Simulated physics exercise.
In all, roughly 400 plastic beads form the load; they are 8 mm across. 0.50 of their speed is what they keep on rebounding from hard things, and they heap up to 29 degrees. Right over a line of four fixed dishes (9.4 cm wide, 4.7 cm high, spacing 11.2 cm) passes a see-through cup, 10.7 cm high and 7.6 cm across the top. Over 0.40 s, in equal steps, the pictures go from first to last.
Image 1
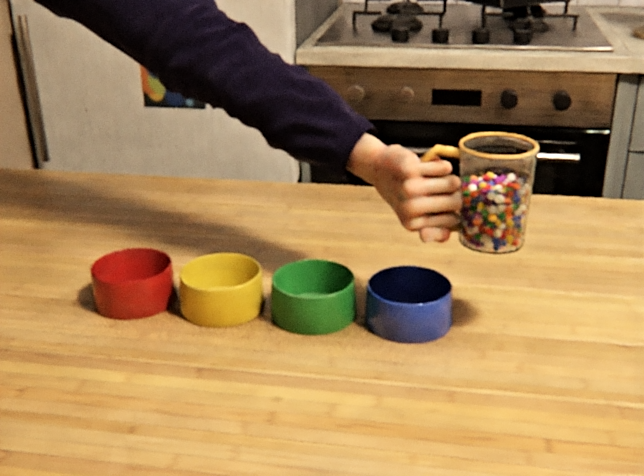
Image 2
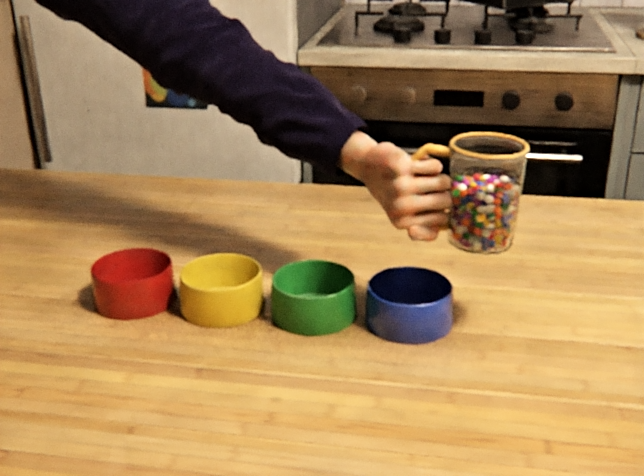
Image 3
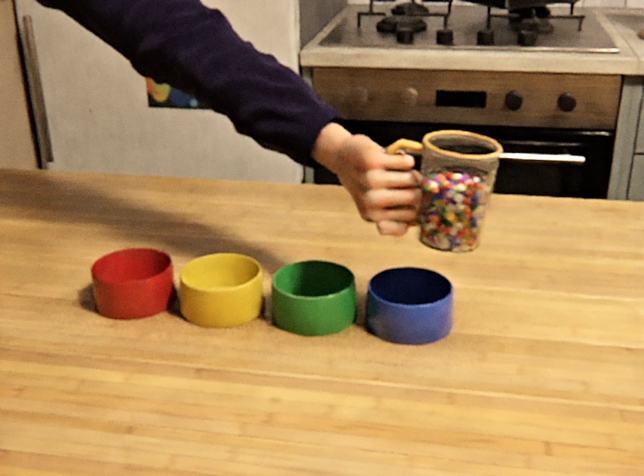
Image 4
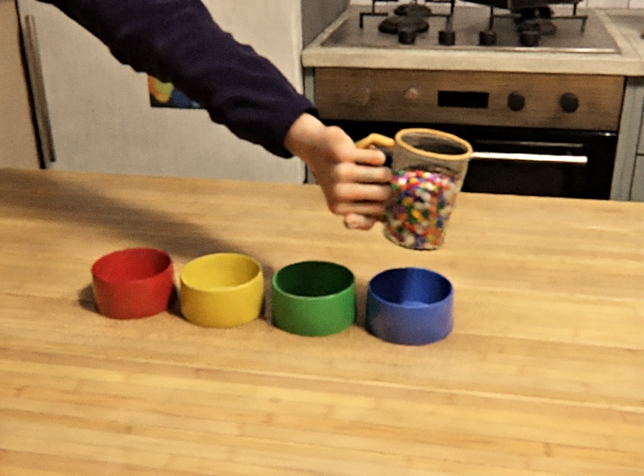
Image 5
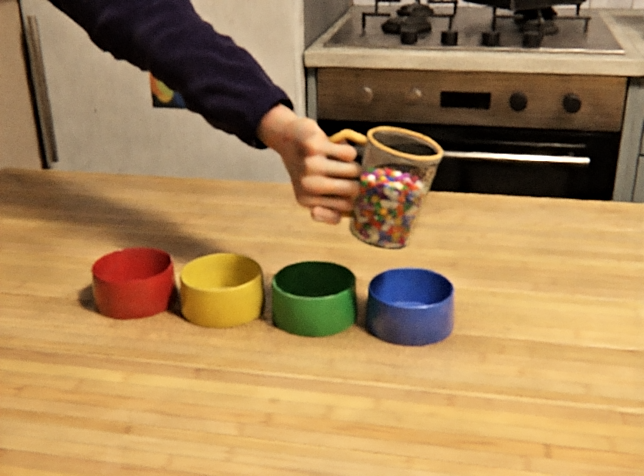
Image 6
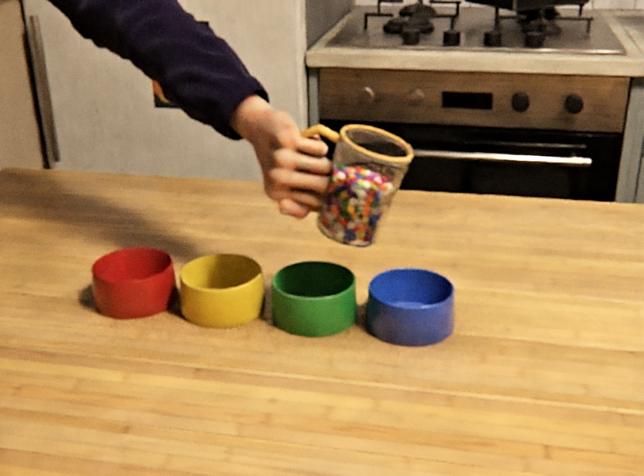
A hand moving a clear cup of colourful beads leftward above four coloured dishes on a wooden counter, gradually tilting it.
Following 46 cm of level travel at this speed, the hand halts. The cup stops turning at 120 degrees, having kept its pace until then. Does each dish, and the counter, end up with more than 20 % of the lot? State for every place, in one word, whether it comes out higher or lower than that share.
Red dish: Higher, blue dish: Lower, green dish: Lower, yellow dish: Lower, counter: Higher.
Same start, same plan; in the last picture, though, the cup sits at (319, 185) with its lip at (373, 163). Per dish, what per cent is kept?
The red dish keeps 70, the blue one 0, the green one 0 and the yellow one 0.
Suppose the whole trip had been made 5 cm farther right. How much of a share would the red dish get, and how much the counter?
Shares in that case - red 0 / counter 0.
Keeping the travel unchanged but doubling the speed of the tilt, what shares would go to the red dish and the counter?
Shares - red: 70, counter: 20.
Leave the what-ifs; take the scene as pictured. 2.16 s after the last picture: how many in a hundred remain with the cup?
Around 5 in a hundred.
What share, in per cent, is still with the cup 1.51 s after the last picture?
Roughly 100 %.
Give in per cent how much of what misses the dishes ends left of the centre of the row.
Fraction on that side: Around 90 %.
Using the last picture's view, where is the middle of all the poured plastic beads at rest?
Near (150, 289).
Then, 0.91 s after the last picture, tilt 65 degrees; cup holds 100 %.
Then, 1.51 s after the last picture, tilt 97 degrees; cup holds 100 %.
Then, 2.16 s after the last picture, tilt 120 degrees; cup holds 5 %, red 65 %, yellow 5 %.
In the end, red 65 %, blue 0 %, green 0 %, yellow 5 %, counter 30 %.
